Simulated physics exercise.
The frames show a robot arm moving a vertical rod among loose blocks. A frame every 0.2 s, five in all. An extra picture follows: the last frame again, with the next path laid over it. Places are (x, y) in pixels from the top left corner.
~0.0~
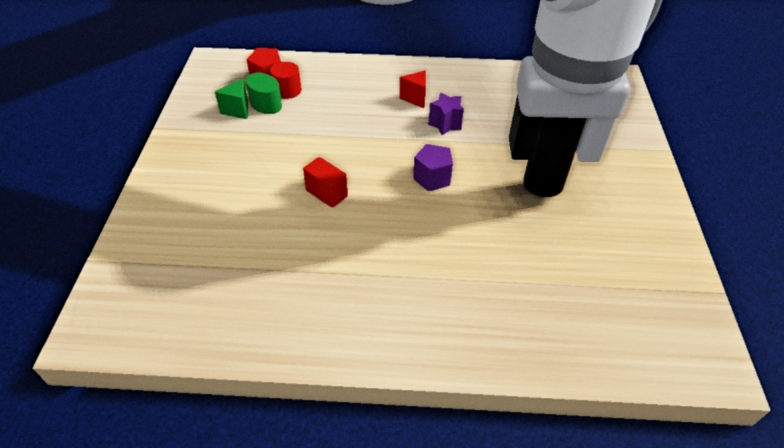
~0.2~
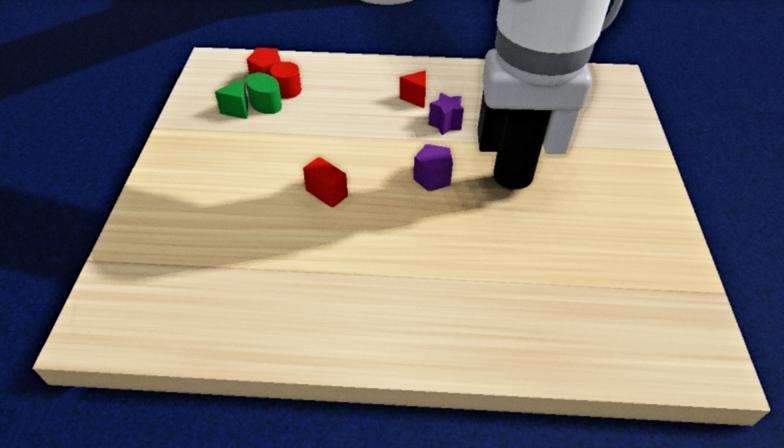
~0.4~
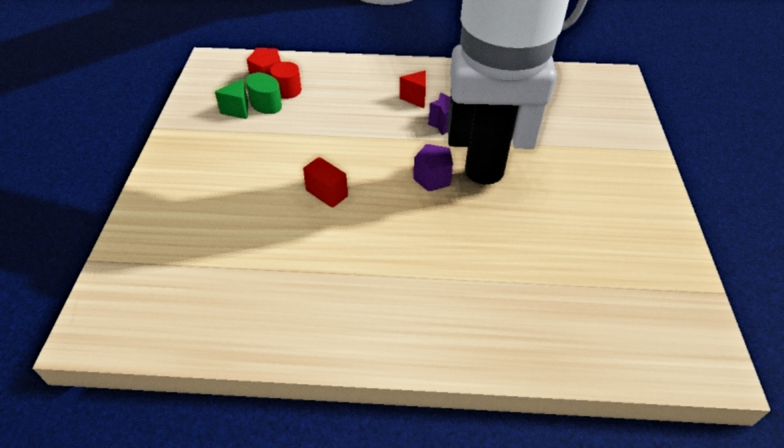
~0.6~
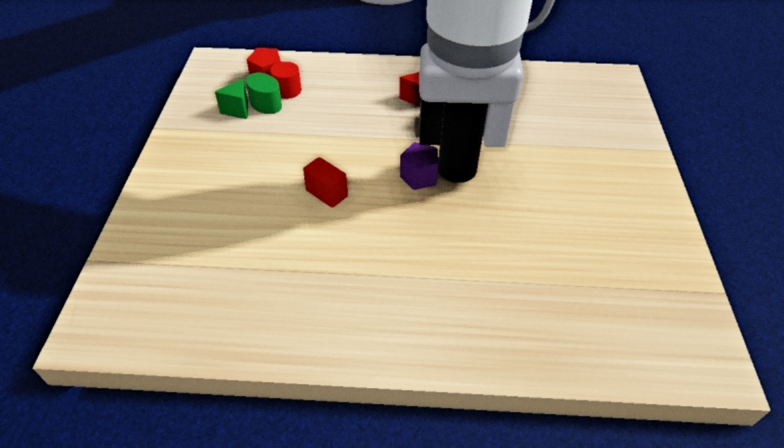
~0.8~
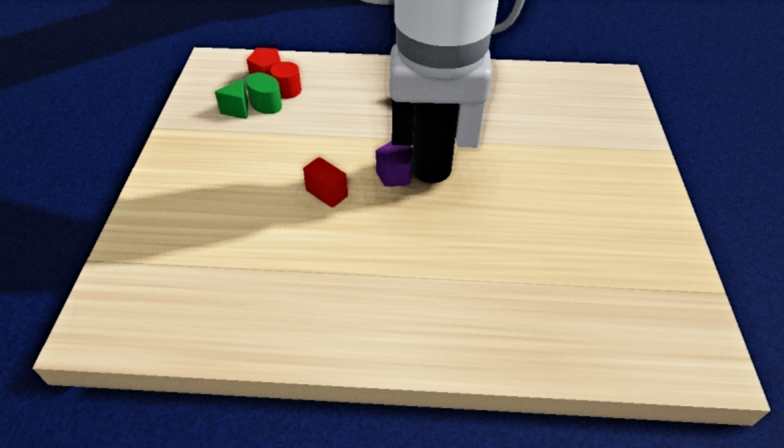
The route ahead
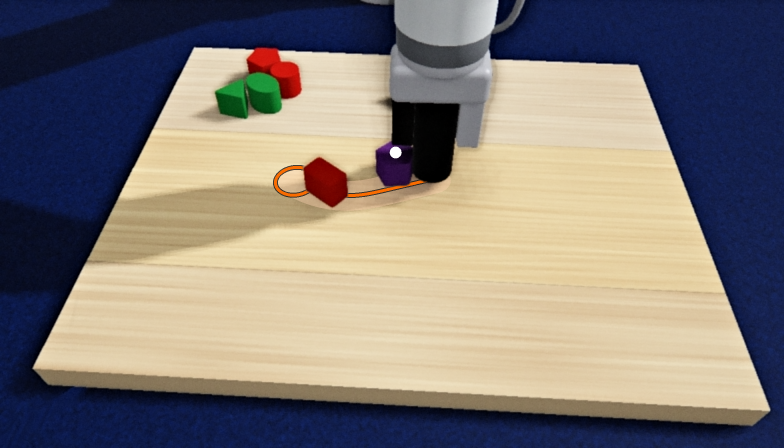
On a pale wooden board over blue cloth, a robot arm moved its black rod leftward among small red, green and purple blocks, then pushed a purple block a short way toward a red one.
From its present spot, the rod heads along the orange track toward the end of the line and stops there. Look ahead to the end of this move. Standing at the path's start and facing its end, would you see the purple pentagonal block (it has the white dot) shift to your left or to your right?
Right.
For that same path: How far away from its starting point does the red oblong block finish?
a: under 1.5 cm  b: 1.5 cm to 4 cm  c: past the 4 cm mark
Letter c.
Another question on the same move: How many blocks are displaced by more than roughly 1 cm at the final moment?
Shifted over 1 cm: Two.
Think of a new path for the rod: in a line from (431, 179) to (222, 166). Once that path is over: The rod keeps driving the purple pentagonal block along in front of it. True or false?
That is true.
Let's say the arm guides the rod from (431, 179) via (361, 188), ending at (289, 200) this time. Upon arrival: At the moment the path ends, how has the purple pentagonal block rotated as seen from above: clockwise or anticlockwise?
It turns round clockwise.
The drawn path runs from (431, 179) over (386, 190) and (338, 195) to (295, 181); the dot is on the purple pentagonal block.
What follows on the original path. One third of the way, rod (385, 180); purple pentagonal block (352, 152), turned 50° clockwise.
Two thirds of the way, rod (337, 185); red oblong block (296, 167), turned 20° clockwise; purple pentagonal block (328, 148).
At the end, rod (294, 171); red oblong block (259, 157), turned 40° clockwise; purple pentagonal block (318, 139), turned 180° clockwise; purple star-shaped block not moved.
